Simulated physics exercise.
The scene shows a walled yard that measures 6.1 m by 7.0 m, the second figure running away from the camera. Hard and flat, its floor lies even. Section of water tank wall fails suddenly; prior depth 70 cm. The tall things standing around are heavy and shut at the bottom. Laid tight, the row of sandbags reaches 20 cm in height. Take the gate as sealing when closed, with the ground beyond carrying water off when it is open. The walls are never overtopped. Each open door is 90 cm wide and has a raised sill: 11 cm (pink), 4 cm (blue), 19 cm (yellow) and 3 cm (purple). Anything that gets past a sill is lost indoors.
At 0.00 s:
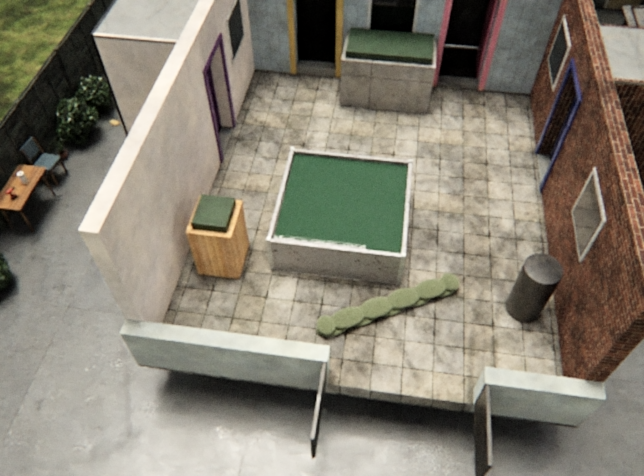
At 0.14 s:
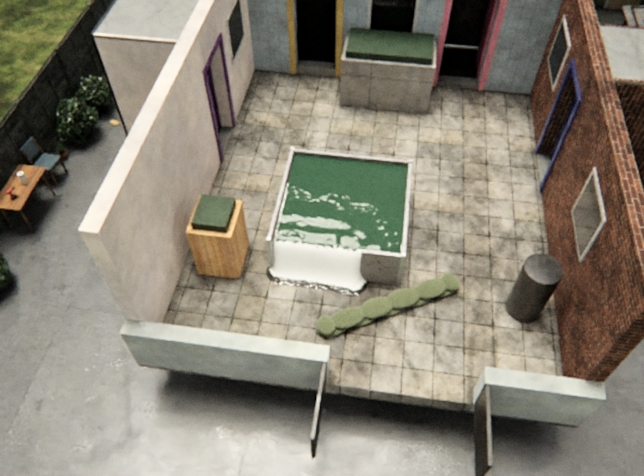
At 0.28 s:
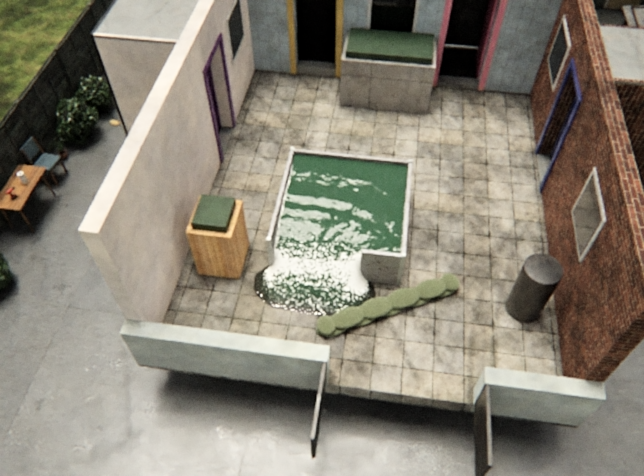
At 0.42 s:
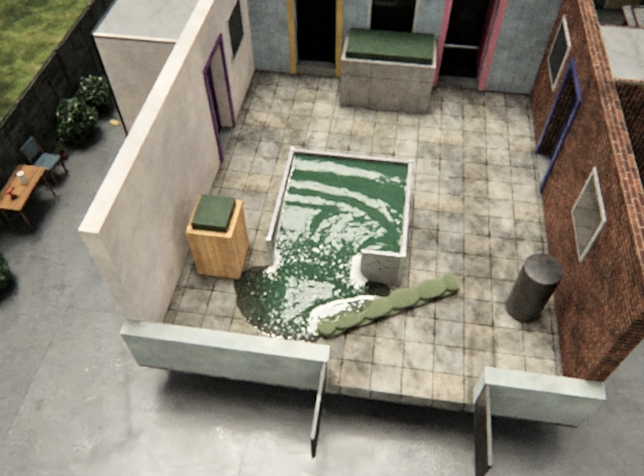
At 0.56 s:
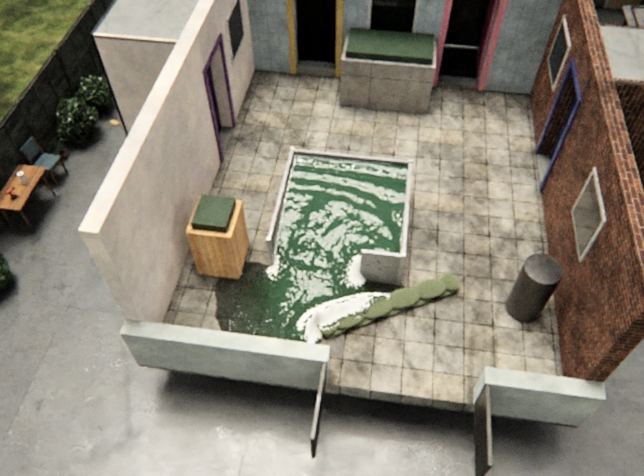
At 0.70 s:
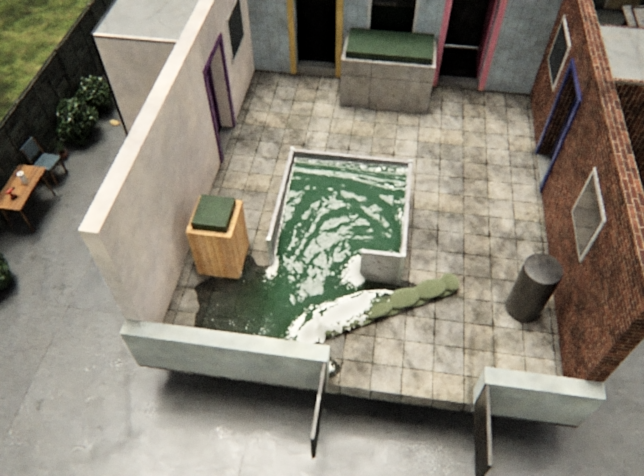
The video shows a walled yard where green water bursts through the front wall of a central tank, spreads foaming across the paved floor toward the lower left, and runs against a low green row of sandbags and the front wall.
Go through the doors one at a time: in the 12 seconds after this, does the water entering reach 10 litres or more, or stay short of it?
Going through them: The pink door stays short; the blue door stays short; the yellow door stays short; the purple door reaches it.
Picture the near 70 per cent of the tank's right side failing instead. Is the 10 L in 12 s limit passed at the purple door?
So, purple door: Out of bounds.
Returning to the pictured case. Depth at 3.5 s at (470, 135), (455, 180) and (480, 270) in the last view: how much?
0, 1 and 1 cm, respectively.
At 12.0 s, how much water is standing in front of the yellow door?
It comes to near 6.0 cm.
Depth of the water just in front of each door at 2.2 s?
In cm: Pink 0, blue 0, yellow 0, purple 0.
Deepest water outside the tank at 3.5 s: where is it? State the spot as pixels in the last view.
Near (212, 281).
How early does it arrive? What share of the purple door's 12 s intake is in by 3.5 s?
Roughly 0 percent is in by then.
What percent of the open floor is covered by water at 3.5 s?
I'd guess around 55 %.
After 1.4 s water covers 20 % of the floor and is deepest (58 cm) near (155, 345); pink door not reached, blue door not reached, yellow door not reached, purple door not reached.
After 2.2 s water covers 25 % of the floor and is deepest (52 cm) near (155, 345); pink door not reached, blue door not reached, yellow door not reached, purple door not reached.
After 3.5 s water covers 55 % of the floor and is deepest (38 cm) near (212, 281); pink door not reached, blue door not reached, yellow door not reached, purple door 4 cm at the sill, 0 L in.
After 7.0 s water covers 80 % of the floor and is deepest (16 cm) near (310, 284); pink door not reached, blue door 4 cm at the sill, 0 L in, yellow door 9 cm at the sill, 0 L in, purple door 2 cm at the sill, 1 L in.
After 12.0 s water covers 95 % of the floor and is deepest (14 cm) near (167, 346); pink door 8 cm at the sill, 0 L in, blue door 4 cm at the sill, 0 L in, yellow door 6 cm at the sill, 0 L in, purple door 8 cm at the sill, 28 L in.
